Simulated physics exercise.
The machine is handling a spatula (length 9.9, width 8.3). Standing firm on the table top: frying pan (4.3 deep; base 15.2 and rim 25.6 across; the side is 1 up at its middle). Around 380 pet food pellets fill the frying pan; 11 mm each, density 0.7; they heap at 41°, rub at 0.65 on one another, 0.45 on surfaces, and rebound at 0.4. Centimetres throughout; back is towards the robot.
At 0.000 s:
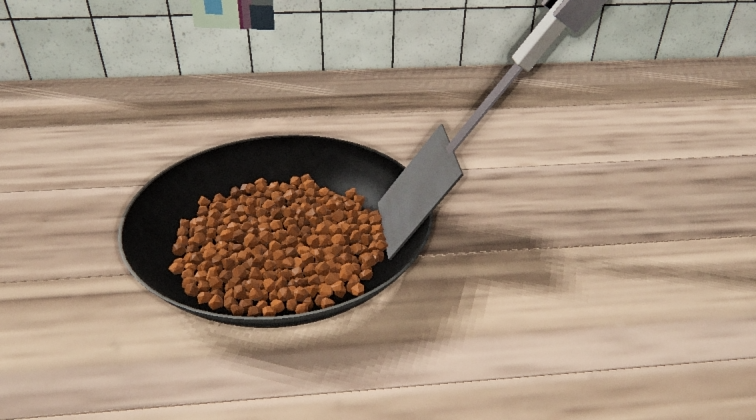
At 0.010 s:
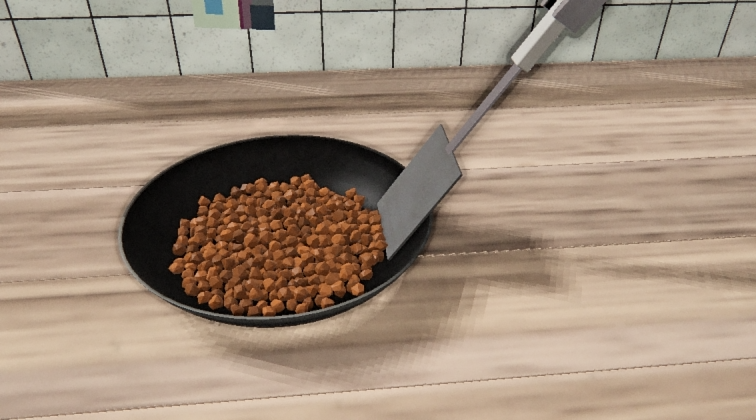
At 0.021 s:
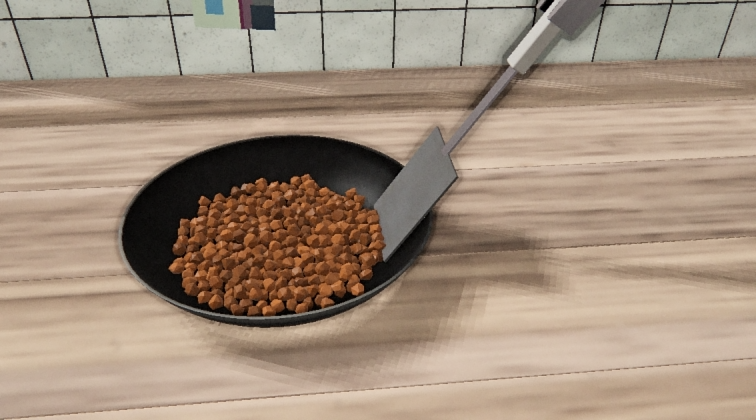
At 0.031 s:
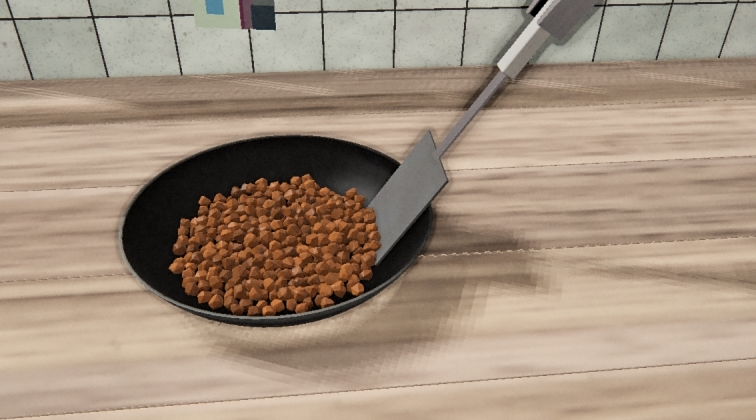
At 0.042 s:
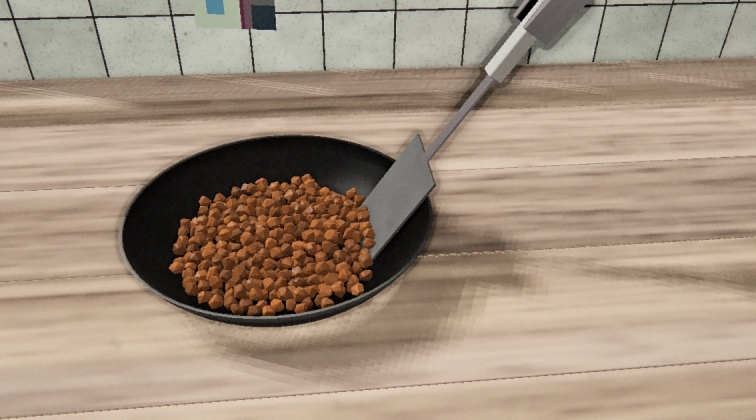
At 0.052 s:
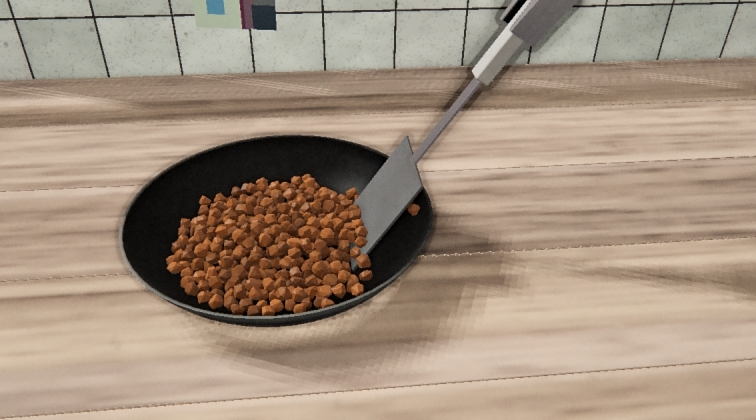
To begin with, a spatula leans into the right side of a black frying pan holding a heap of brown pellets on a wooden table top. The spatula then slides slowly left into the heap, nudging the pellets slightly, and by the end one pellet sits apart on the blade's right side.
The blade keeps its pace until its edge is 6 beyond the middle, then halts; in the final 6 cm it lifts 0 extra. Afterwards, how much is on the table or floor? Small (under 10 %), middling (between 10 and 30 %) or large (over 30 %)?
On the table or floor the share is middling, between 10 and 30 %.
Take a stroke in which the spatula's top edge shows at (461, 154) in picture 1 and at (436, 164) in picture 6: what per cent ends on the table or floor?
About 10 per cent.
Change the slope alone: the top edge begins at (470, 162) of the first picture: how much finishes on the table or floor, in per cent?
About 5 per cent.
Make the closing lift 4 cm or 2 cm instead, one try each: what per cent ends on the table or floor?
Some 10 and 15 per cent.
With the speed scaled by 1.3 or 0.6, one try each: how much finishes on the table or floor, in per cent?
About 15 and 10 per cent.
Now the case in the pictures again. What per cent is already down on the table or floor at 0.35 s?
Roughly 15 per cent.
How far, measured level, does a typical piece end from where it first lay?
About 8 cm.
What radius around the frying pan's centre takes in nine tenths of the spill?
Roughly 25 cm.
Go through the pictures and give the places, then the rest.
In the first picture, spatula top edge at (452, 147), sloping 56°; upper third of the load around (277, 232), from x 175 to 380, top at y 180; 380 in the frying pan.
In the second picture, spatula top edge at (451, 148), sloping 56°; upper third of the load around (278, 232), from x 175 to 380, top at y 180.
In the third picture, spatula top edge at (447, 150), sloping 56°; upper third of the load around (278, 231), from x 175 to 380, top at y 180.
In the fourth picture, spatula top edge at (438, 154), sloping 56°; upper third of the load around (283, 232), from x 175 to 375, top at y 180.
In the fifth picture, spatula top edge at (426, 158), sloping 56°; upper third of the load around (290, 229), from x 175 to 385, top at y 180.
In the sixth picture, spatula top edge at (414, 160), sloping 56°; upper third of the load around (292, 228), from x 175 to 415, top at y 180; 380 in the frying pan.
After 0.09 s, sloping 56°, highest piece 15 above the table; 377 in the frying pan, 3 on the blade or in flight.
After 0.13 s, sloping 56°, highest piece 25 above the table; 377 in the frying pan, 3 on the blade or in flight.
After 0.35 s, sloping 56°, highest piece 48 above the table; 326 in the frying pan, 51 on the table or floor, 3 on the blade or in flight.
After 1.40 s, sloping 56°, highest piece 5 above the table; 326 in the frying pan, 54 on the table or floor.
At rest, 326 in the frying pan, 54 on the table or floor. That is 14 % on the table or floor.
